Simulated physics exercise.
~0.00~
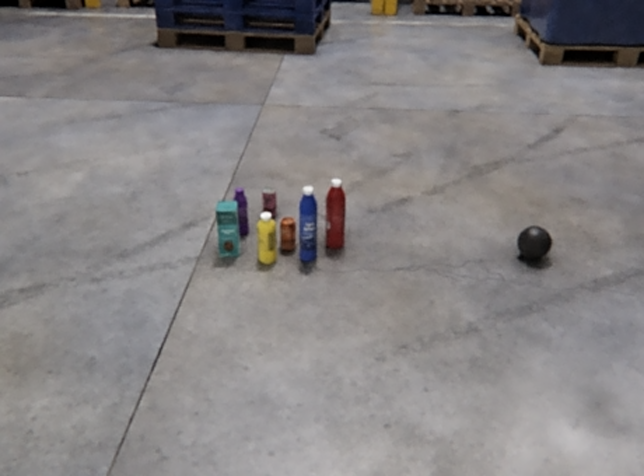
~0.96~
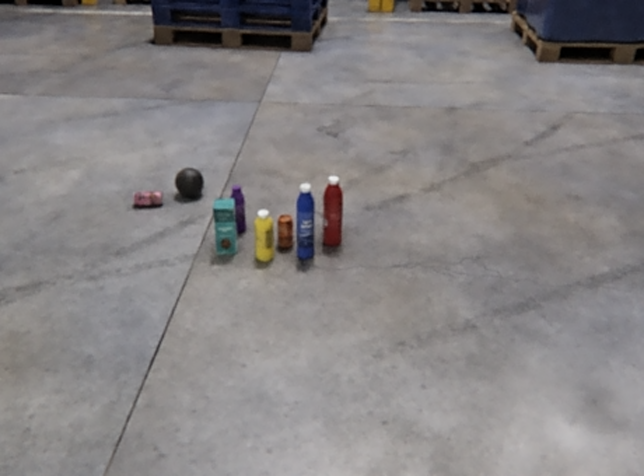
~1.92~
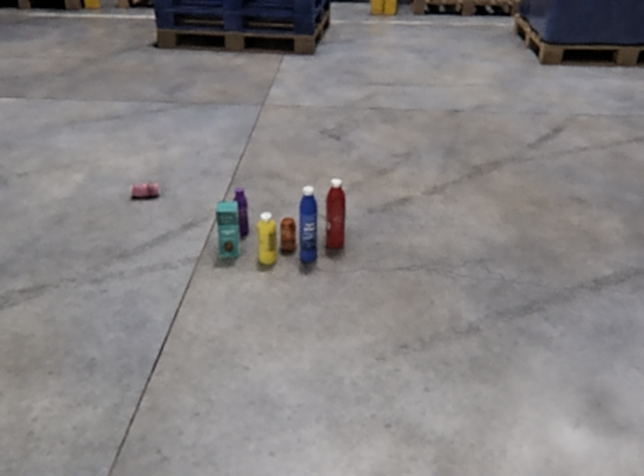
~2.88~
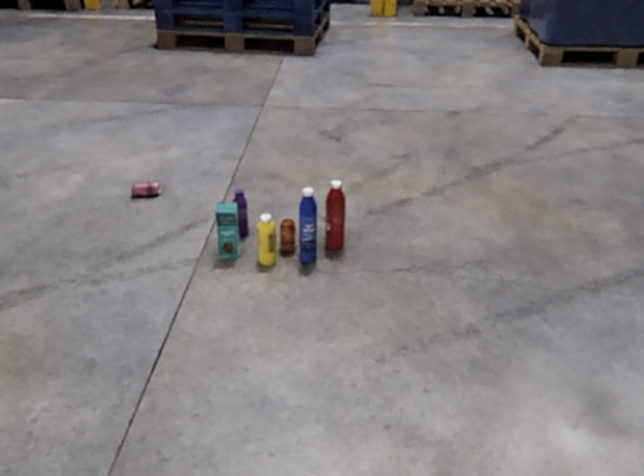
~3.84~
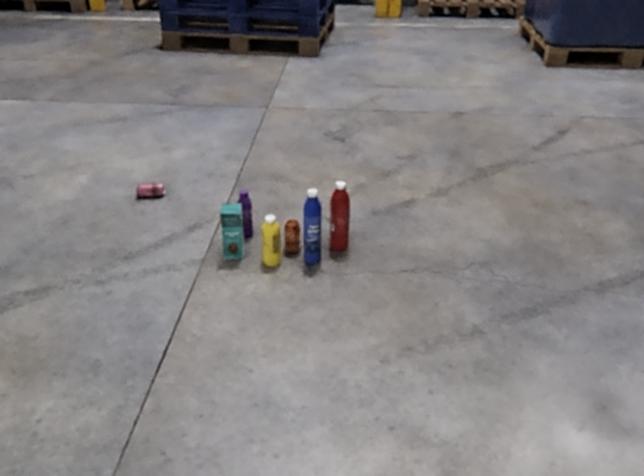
A black ball rolled left across the concrete floor past a small group of bottles, a carton and cans, knocking a pink can away to the left, then went out of sight, leaving that can on its side and the others standing.
